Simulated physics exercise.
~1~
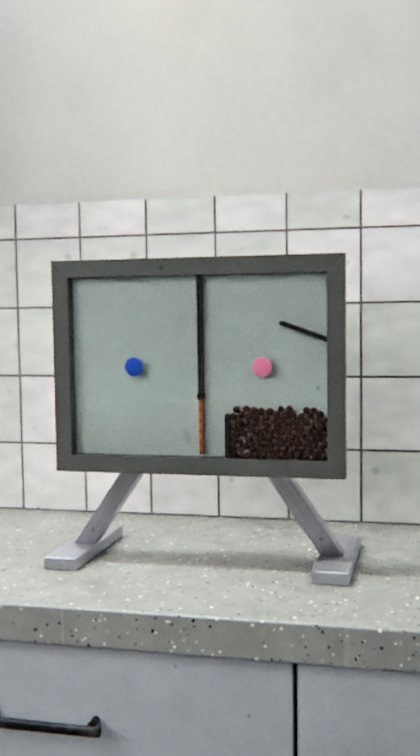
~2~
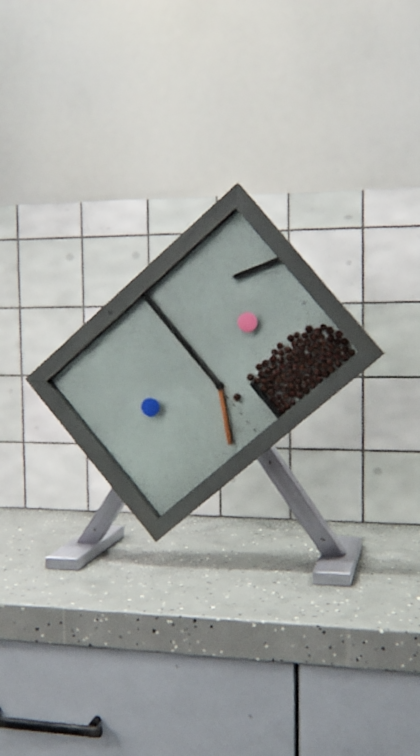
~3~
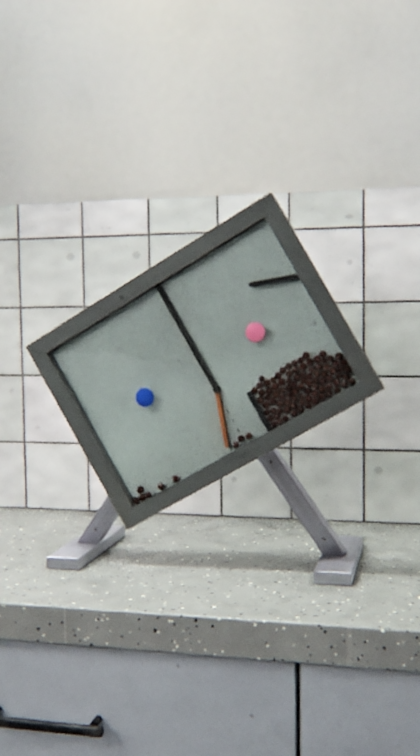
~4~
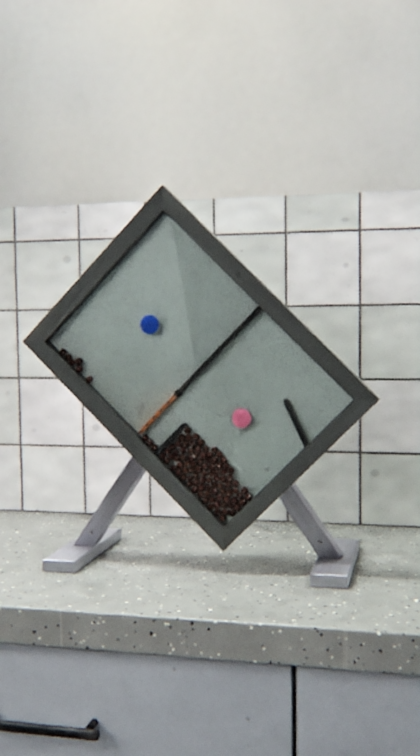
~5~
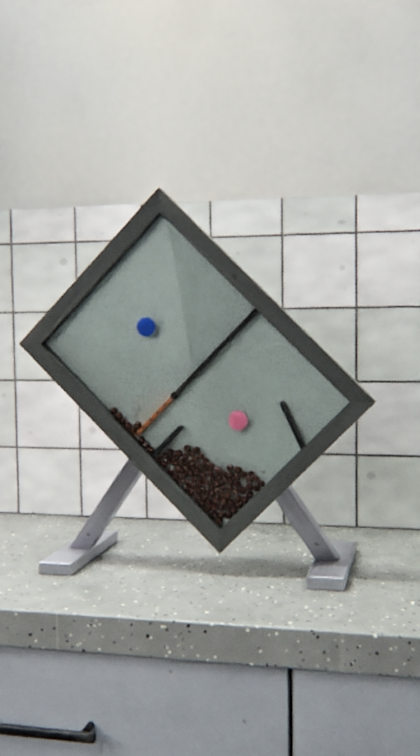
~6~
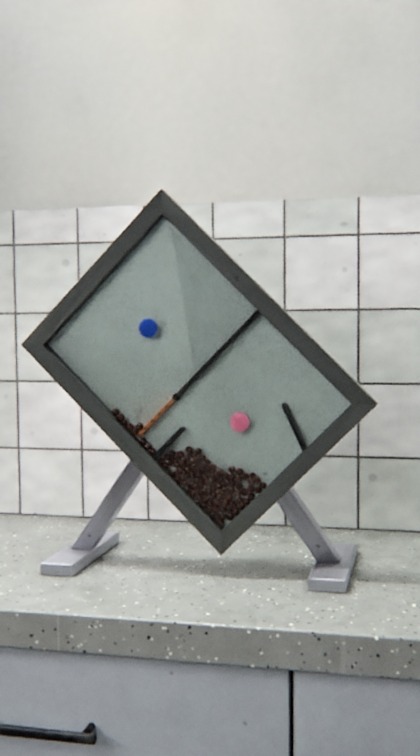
A dark-framed sorting box on a stand tilts anticlockwise, sending a few dark beads past the orange flap to the blue-dotted side, then swings back clockwise; the beads slide down and settle, most on the pink-dotted side and a few on the blue, as it rests tilted.
